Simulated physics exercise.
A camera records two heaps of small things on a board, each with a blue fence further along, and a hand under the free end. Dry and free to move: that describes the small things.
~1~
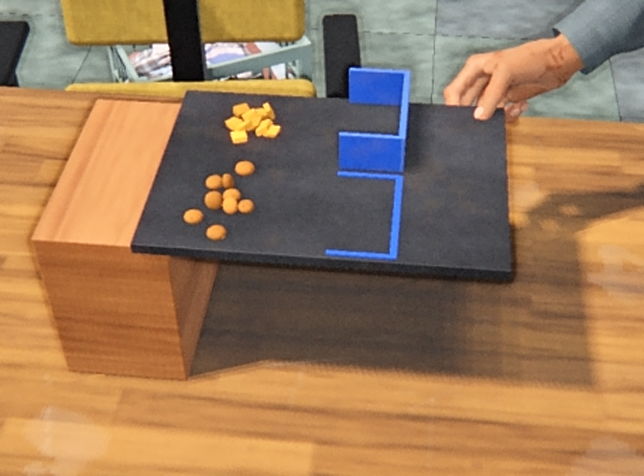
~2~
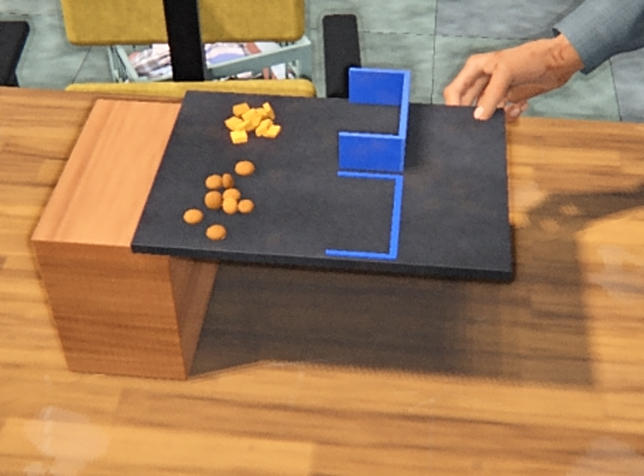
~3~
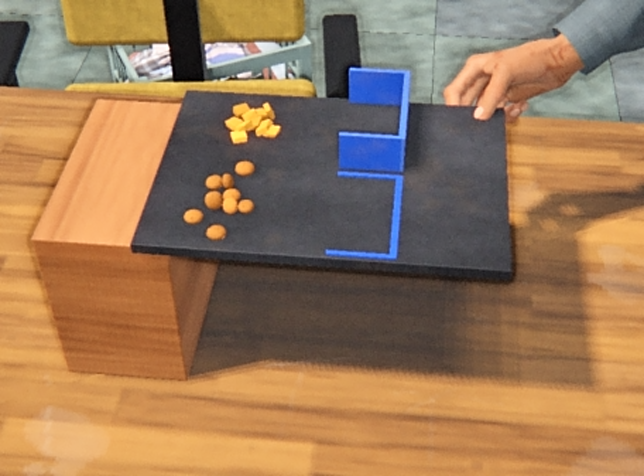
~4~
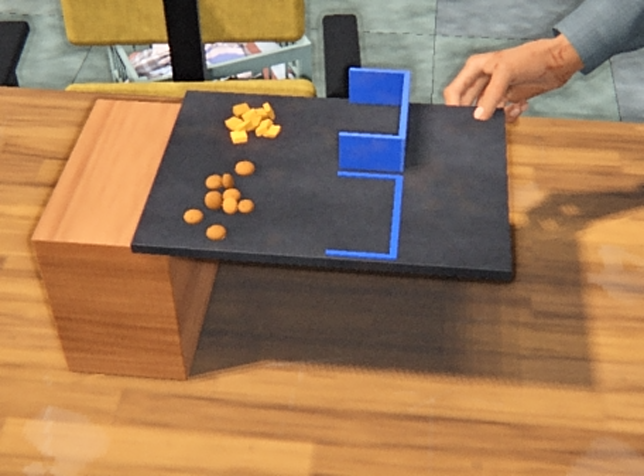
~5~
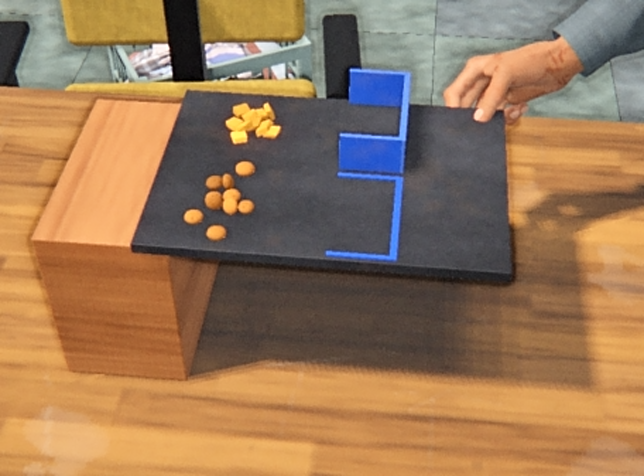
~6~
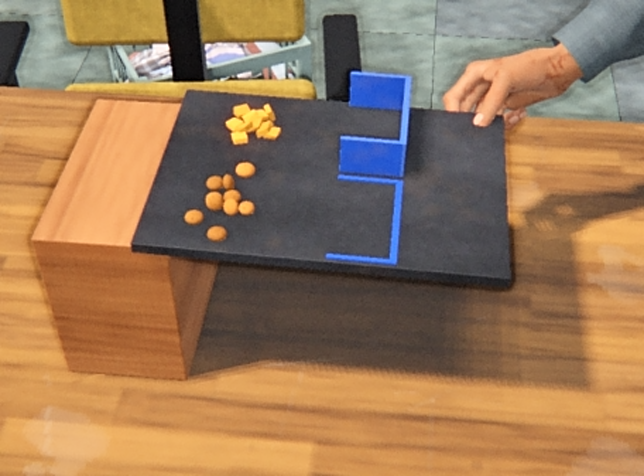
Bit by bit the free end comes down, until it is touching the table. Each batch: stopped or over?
In the end the front batch gets past; the back batch is kept back.
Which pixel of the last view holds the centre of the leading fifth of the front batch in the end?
I'd place it close to (532, 352).
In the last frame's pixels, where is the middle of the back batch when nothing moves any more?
I'd say somewhere about (358, 216).
Then, 0.53 s after the last picture, board sloping at 11°; front batch where it was; back batch where it was.
Then, 1.21 s after the last picture, board sloping at 24°; front batch where it was; back batch where it was.
Then, 1.93 s after the last picture, board sloping at 37°; front batch most past its bar; back batch has reached its bar.
At rest, board resting at 38°; front batch most past its bar; back batch gathered behind its bar.
